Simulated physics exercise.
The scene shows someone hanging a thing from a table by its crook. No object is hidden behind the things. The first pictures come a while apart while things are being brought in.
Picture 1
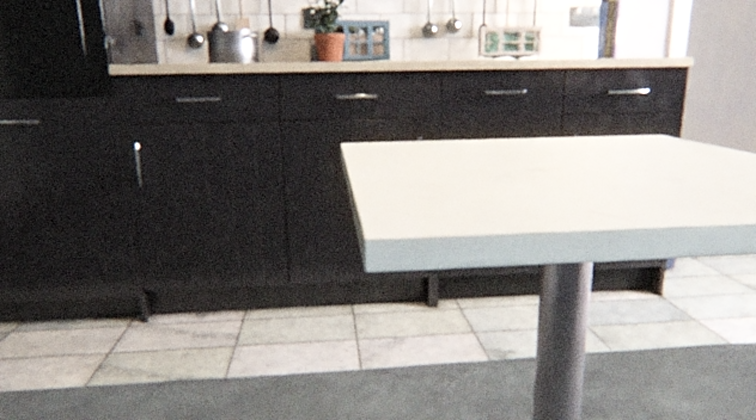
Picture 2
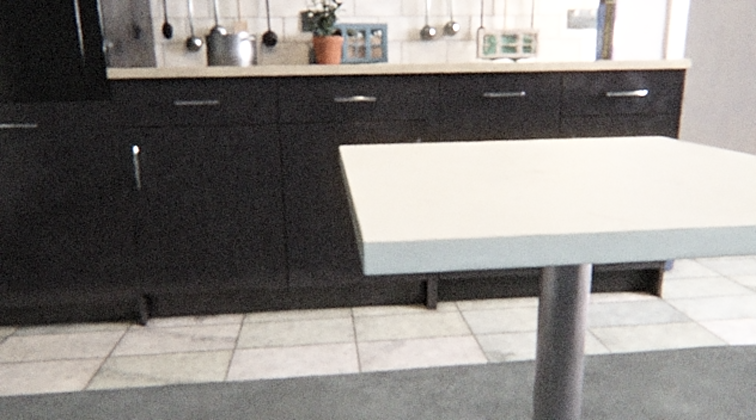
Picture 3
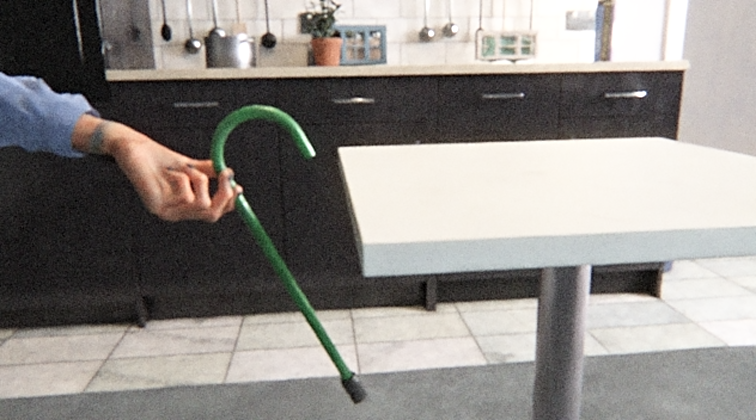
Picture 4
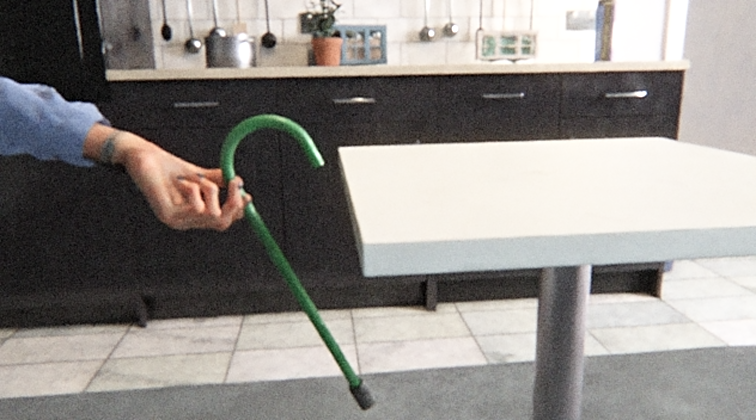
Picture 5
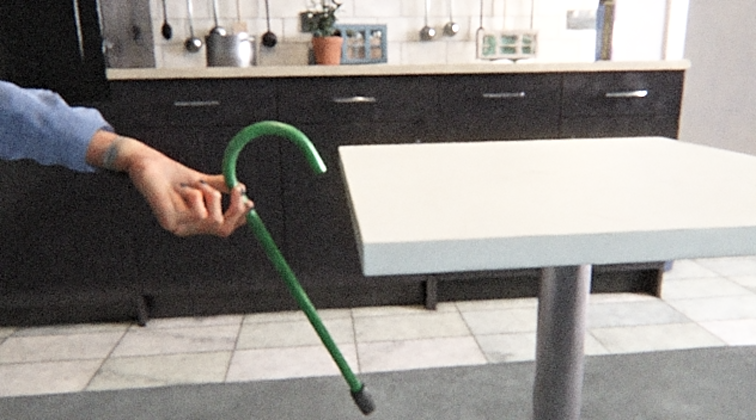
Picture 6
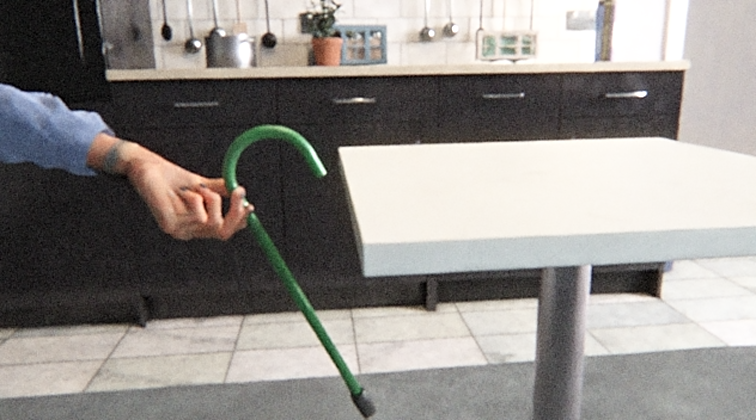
In a kitchen, a hand bringing in a green cane from the left and holding it tilted beside a pale table.
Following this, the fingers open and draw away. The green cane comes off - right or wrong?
Right.
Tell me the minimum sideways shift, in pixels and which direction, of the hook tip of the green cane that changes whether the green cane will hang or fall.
Looks like close to 24 pixels, moving right.
Then, 0.34 s later than the last frame, green cane fallen.
Then, 0.50 s later than the last frame, green cane dropping.
When it is over, the green cane slips off.
